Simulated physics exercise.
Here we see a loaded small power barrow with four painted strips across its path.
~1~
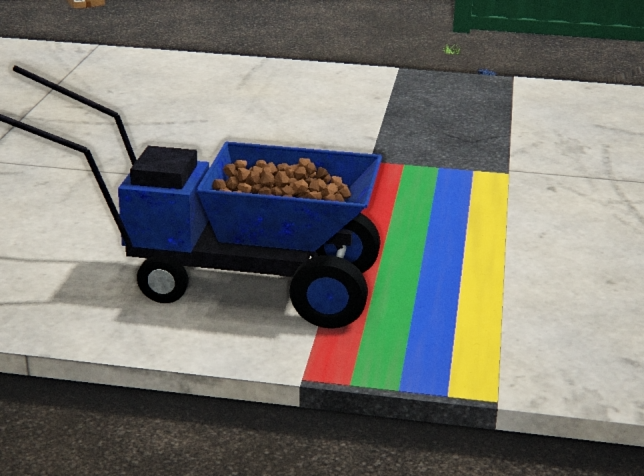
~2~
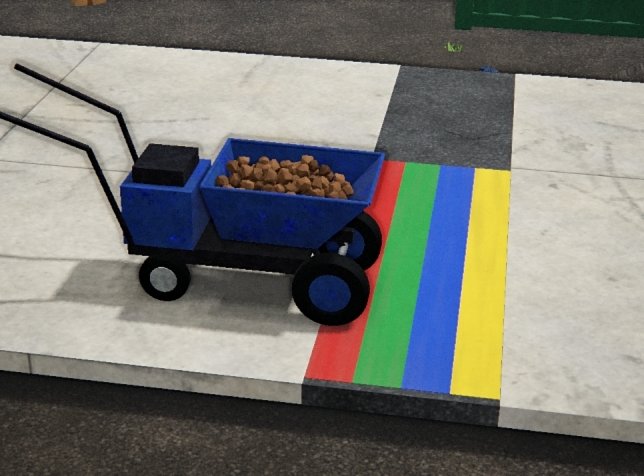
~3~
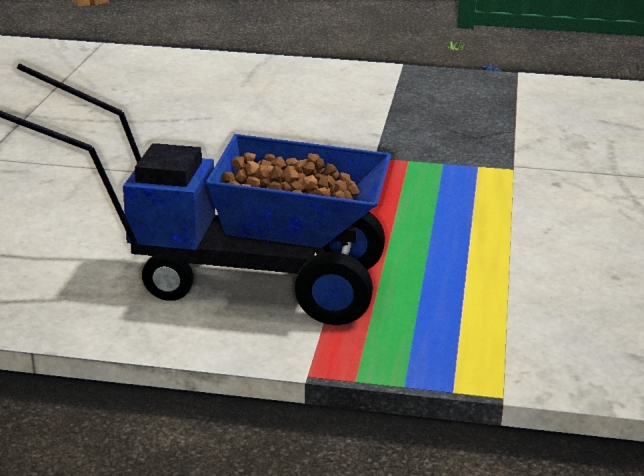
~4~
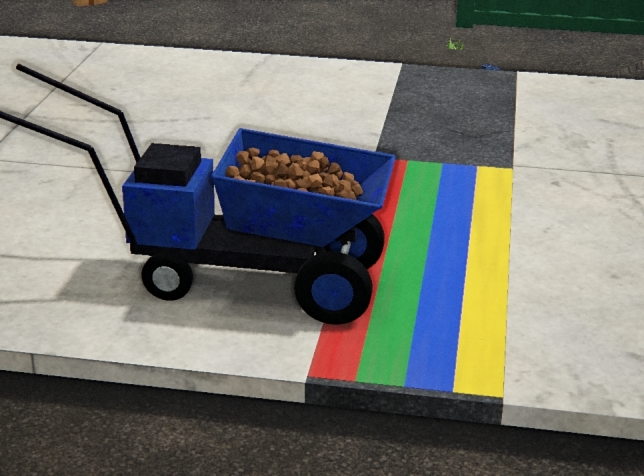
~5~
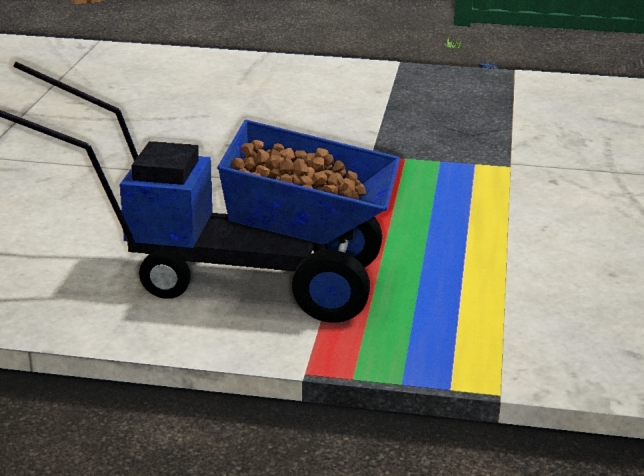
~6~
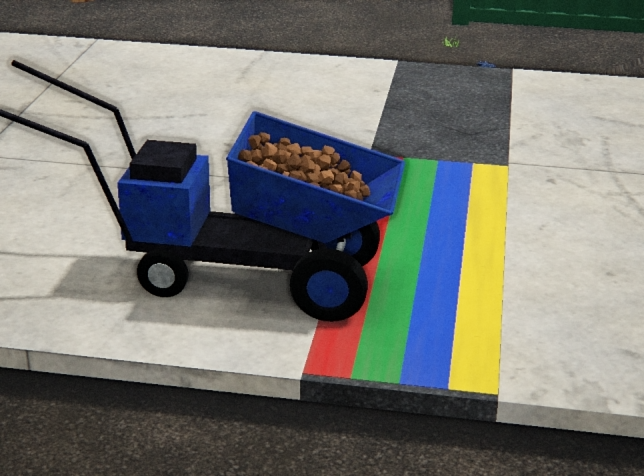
A small blue power barrow with black handles stands on a pale stone pavement beside dark asphalt, seen from above and to one side. Its blue skip holds brown lumps, and red, green, blue and yellow strips lie side by side to the right, with a green container edge behind. The skip gradually tilts forward to the right, its rear rising, while the wheels stay put and the view shifts very slightly.
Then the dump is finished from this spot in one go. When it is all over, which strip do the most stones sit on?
On the yellow strip.
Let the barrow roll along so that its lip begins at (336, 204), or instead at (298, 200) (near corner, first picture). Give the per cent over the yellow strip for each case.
First try: Around 30 %; second try: Around 20 %.
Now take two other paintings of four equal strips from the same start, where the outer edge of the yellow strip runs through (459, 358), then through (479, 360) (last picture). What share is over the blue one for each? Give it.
The first comes to 0 per cent and the second to 10 per cent.
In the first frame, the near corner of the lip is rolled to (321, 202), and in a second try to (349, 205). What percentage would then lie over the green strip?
Result: Try 1 = 20 %, try 2 = 0 %.
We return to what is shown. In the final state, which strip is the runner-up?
Just behind the leader sits blue.
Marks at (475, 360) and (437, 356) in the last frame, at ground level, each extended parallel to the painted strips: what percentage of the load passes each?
The first comes to 50 per cent, the second to 80 per cent.
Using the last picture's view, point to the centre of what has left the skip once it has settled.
Close to (484, 301) in the last picture.
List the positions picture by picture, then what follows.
In the first picture, lip of the skip near (365, 206), level; top of the load near (282, 189), clay clods; red strip near (335, 348); green strip near (382, 353); blue strip near (428, 358); yellow strip near (476, 364).
In the second picture, lip of the skip near (368, 204), level; top of the load near (285, 187).
In the third picture, lip of the skip near (375, 205), tipped barely; top of the load near (275, 181).
In the fourth picture, lip of the skip near (380, 207), tipped a little; top of the load near (271, 180).
In the fifth picture, lip of the skip near (385, 209), tipped a little; top of the load near (275, 174).
In the sixth picture, lip of the skip near (391, 213), tipped clearly; top of the load near (275, 165); red strip near (336, 342); green strip near (382, 346); blue strip near (429, 351); yellow strip near (476, 356).
Shortly afterwards, skip tipped steeply; the whole lot in the skip.
Next, skip tipped steeply; the bulk in the skip; only a few over the blue strip; a little over the yellow strip.
Some moments later, skip tipped right over; near a quarter in the skip; a little over the blue strip; near half over the yellow strip; near a quarter off the paint.
In the end, skip tipped right over; a little in the skip; none at all over the red strip; none at all over the green strip; near a quarter over the blue strip; near half over the yellow strip; near a quarter off the paint.
